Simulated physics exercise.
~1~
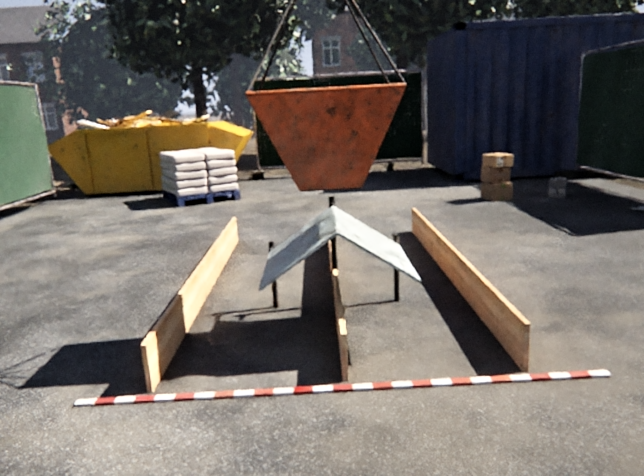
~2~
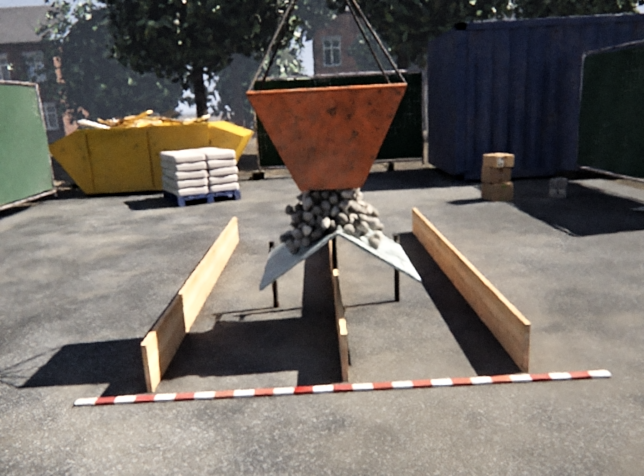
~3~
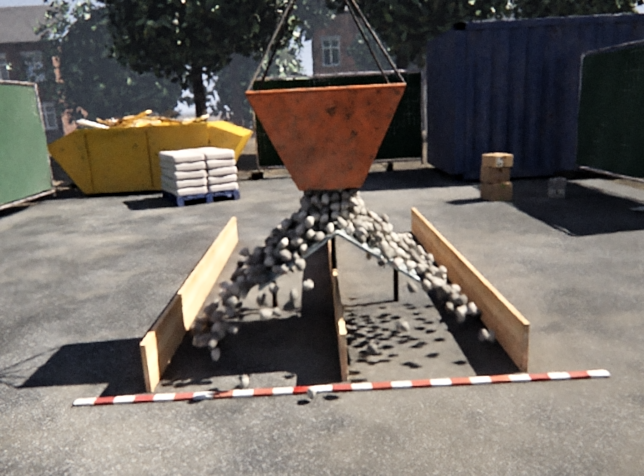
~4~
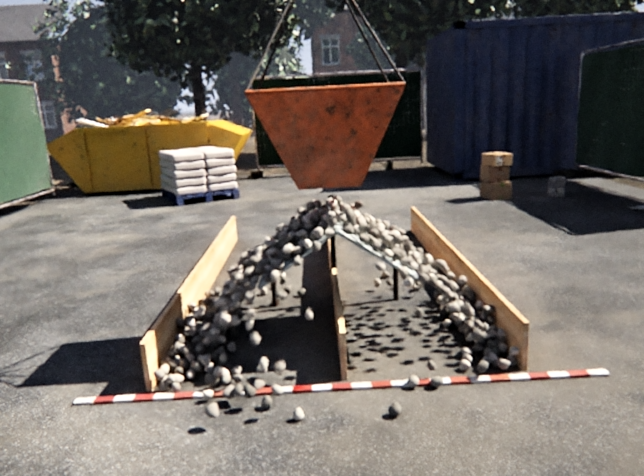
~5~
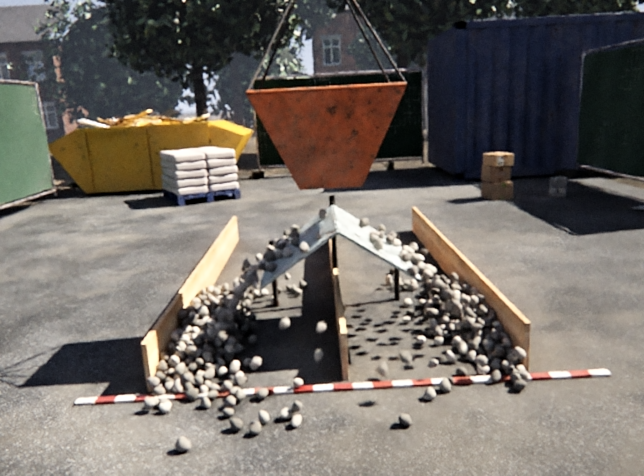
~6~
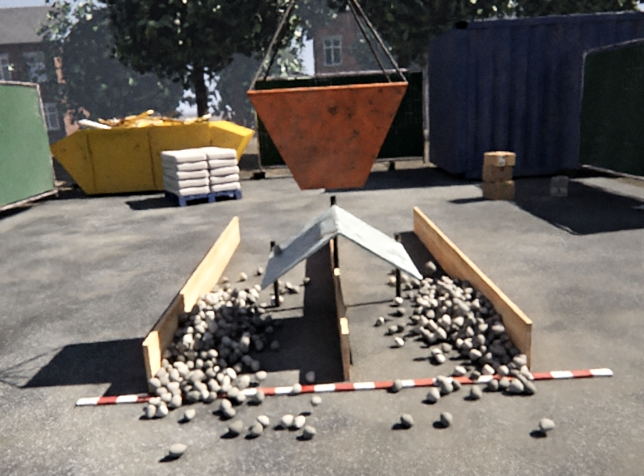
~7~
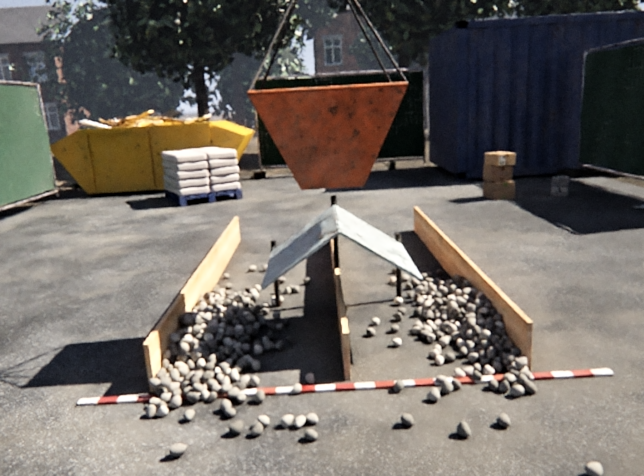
The clip opens on an orange skip hanging above a small peaked steel roof, with wooden planks marking two bays and a red and white staff lying in front. Round grey stones drop from the bottom of the skip and pile onto the peak. They split and pour down both slopes, tumbling into the left and right bays while the skip hangs still. The skip empties, the last stones slide off the steel, and a few roll past the staff. At the end the slopes are bare, with a somewhat larger heap on the left than on the right.
